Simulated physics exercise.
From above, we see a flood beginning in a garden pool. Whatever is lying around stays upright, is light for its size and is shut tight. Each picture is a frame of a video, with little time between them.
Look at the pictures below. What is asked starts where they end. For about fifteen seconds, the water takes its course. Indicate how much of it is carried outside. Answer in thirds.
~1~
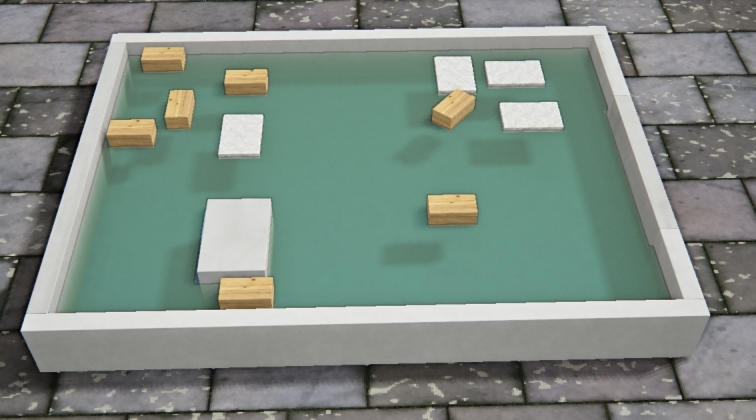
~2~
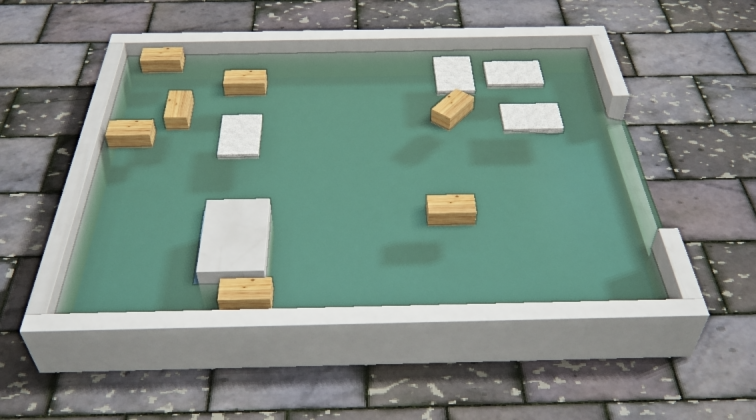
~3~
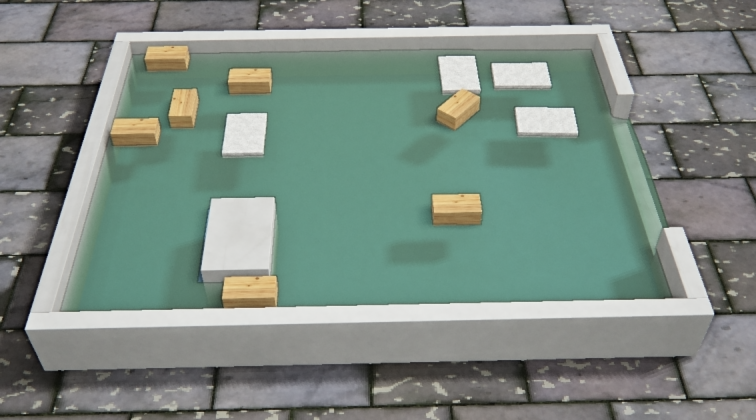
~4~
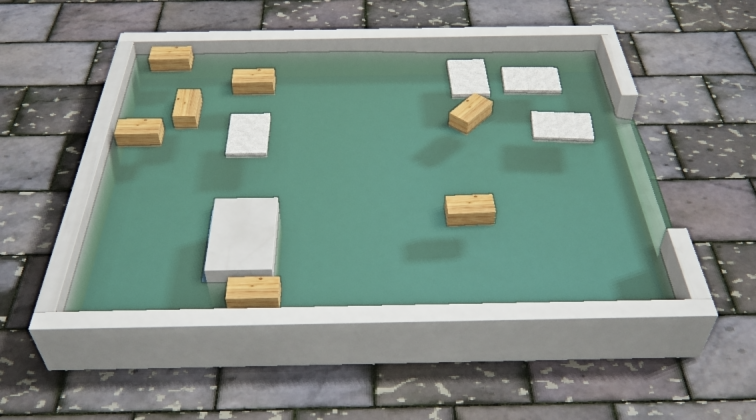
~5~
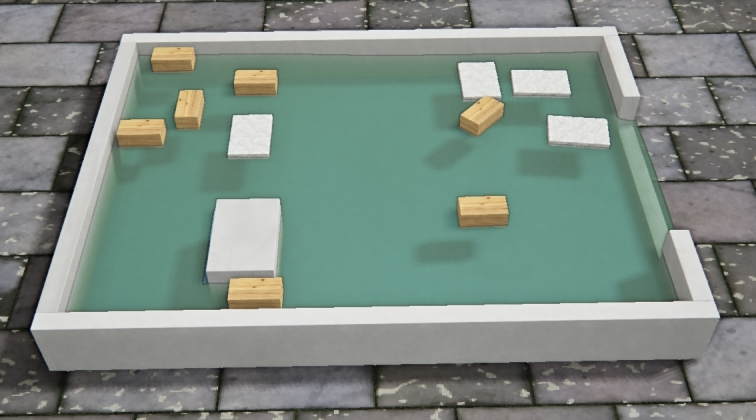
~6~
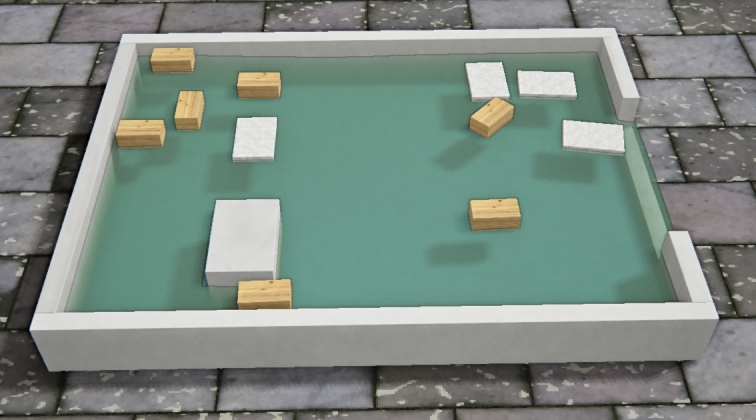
One to two thirds.
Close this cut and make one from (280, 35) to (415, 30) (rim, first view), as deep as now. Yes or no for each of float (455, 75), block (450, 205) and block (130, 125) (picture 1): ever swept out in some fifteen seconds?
One after the other: Gone, stays, still in.
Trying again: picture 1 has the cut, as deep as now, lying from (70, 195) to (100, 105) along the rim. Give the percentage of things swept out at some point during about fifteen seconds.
It works out to some 50 in a hundred.
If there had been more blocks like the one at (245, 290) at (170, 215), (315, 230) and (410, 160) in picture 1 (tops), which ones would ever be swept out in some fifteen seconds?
Summary in sequence: Never leaves, never leaves, exits at some point.
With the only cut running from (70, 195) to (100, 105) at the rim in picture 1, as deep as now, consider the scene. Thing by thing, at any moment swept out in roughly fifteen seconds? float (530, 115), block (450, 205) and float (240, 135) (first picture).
Outcome for each, in the order asked: Not flushed / not flushed / flushed.
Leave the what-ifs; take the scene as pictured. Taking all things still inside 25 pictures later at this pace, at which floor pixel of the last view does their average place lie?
(279, 156).
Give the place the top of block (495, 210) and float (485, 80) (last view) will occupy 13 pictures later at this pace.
My guess is close to (639, 200), then close to (558, 105).
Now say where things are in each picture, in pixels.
The first frame shows a float at (531, 115) floats; a block at (452, 204), afloat; 0 of 11 have shifted.
The second frame shows a float at (531, 116), afloat; a block at (451, 204), afloat; 0 of 11 have shifted.
The third frame shows a float at (546, 120), afloat, close to its start; a block at (457, 203), afloat; 1 of 11 have shifted.
The fourth frame shows a float at (562, 125) floats, close to its start; a block at (470, 204), afloat, close to its start; 4 of 11 have shifted.
The fifth frame shows a float at (578, 130) floats, close to its start; a block at (483, 205) floats, close to its start; 5 of 11 have shifted.
The sixth frame shows a float at (593, 135), afloat, a stride from its start; a block at (495, 209), afloat, close to its start; 6 of 11 have shifted.
A moment on, 1 of 11 are out; 10 afloat.
Next, 2 of 11 are out; 9 afloat.
Later, 5 of 11 are out; 6 afloat.
In the end, 5 of 11 are out; 6 afloat.
